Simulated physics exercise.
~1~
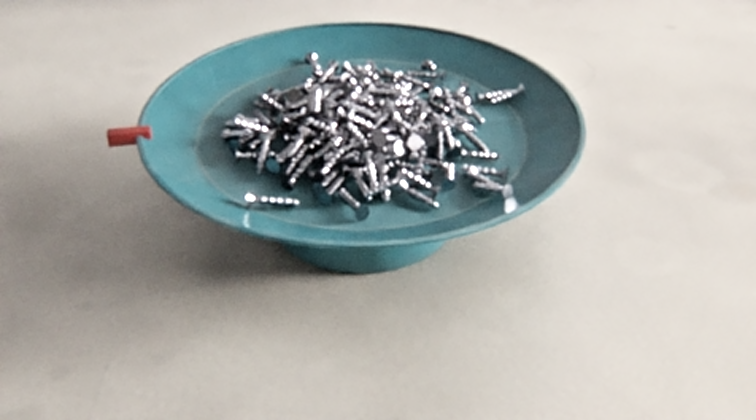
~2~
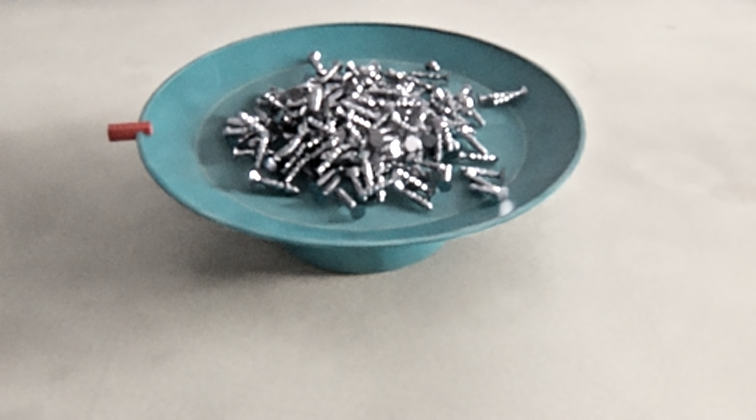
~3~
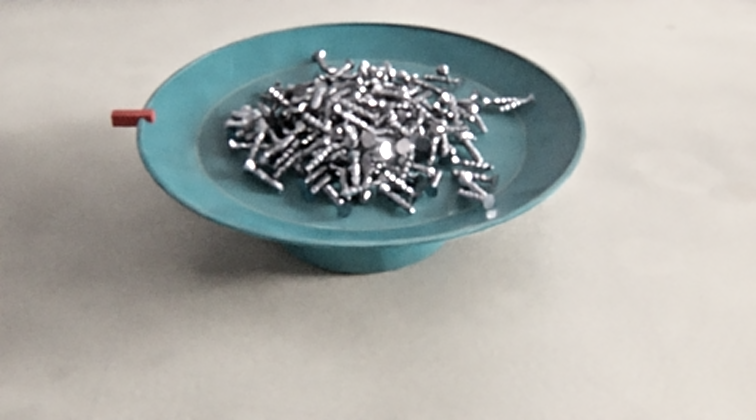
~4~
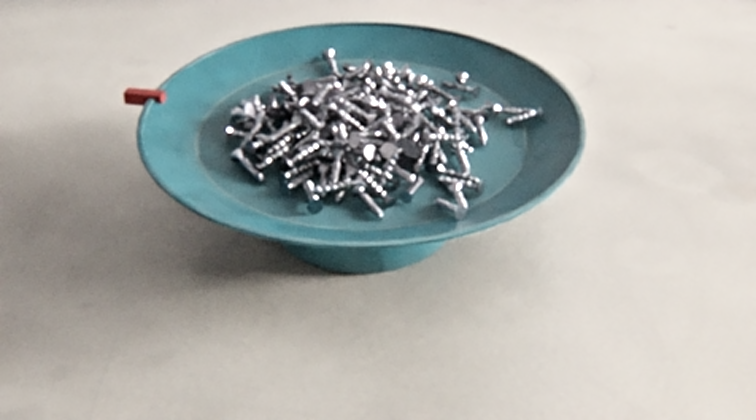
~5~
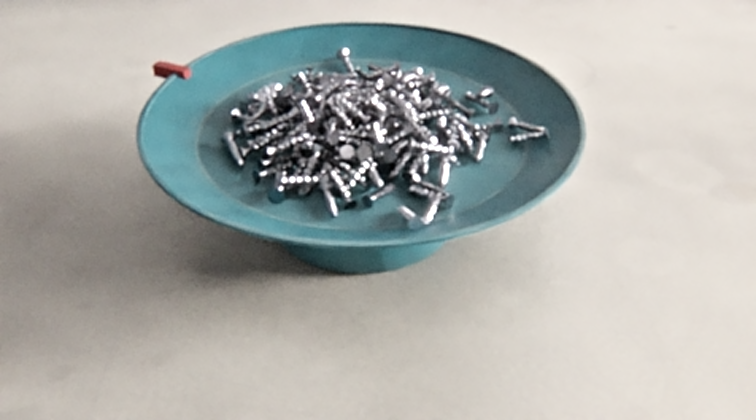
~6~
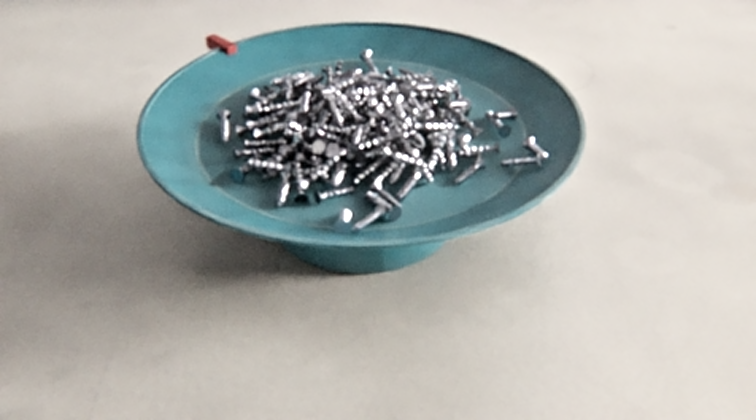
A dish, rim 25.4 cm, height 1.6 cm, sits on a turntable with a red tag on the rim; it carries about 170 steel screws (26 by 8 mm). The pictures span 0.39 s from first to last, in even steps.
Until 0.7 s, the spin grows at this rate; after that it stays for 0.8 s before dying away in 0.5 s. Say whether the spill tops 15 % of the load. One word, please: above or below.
Above.
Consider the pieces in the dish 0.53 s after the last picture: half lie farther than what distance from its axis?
8.0 cm, roughly.
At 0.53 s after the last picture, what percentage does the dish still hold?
Some 90 per cent of the load.
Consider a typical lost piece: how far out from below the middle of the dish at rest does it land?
About 20 cm.
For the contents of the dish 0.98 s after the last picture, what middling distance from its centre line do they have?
9.5 cm or so.
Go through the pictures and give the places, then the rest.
Dish at (363, 243); turned 0 degrees, tag at (129, 133); top of the load at (321, 74), in the first frame.
Dish at (363, 243); turned 2 degrees, tag at (130, 129); top of the load at (366, 73), in the second frame.
Dish at (363, 243); turned 9 degrees, tag at (133, 115); top of the load at (339, 72), in the third frame.
Dish at (363, 243); turned 20 degrees, tag at (144, 94); top of the load at (380, 74), in the fourth frame.
Dish at (363, 243); turned 35 degrees, tag at (172, 69); top of the load at (346, 77), in the fifth frame.
Dish at (363, 243); turned 55 degrees, tag at (221, 43); top of the load at (411, 77), in the sixth frame.
Then, 0.53 s after the last picture, dish 90 %, in the air 5 %; middle of the pieces not yet landed near (361, 123).
Then, 0.98 s after the last picture, fallen behind where it stops 20 %, dish 45 %, fallen in front of where it stops 5 %, fallen right of where it stops 10 %, fallen left of where it stops 15 %, in the air 10 %; middle of the pieces not yet landed near (351, 125).
Then, 1.37 s after the last picture, fallen behind where it stops 25 %, dish 30 %, fallen in front of where it stops 15 %, fallen right of where it stops 15 %, fallen left of where it stops 15 %; middle of the pieces not yet landed near (400, 99).
Then, 1.77 s after the last picture, fallen behind where it stops 25 %, dish 30 %, fallen in front of where it stops 15 %, fallen right of where it stops 15 %, fallen left of where it stops 15 %; middle of the pieces not yet landed near (412, 116).
In the end, fallen behind where it stops 25 %, dish 30 %, fallen in front of where it stops 15 %, fallen right of where it stops 15 %, fallen left of where it stops 15 %.
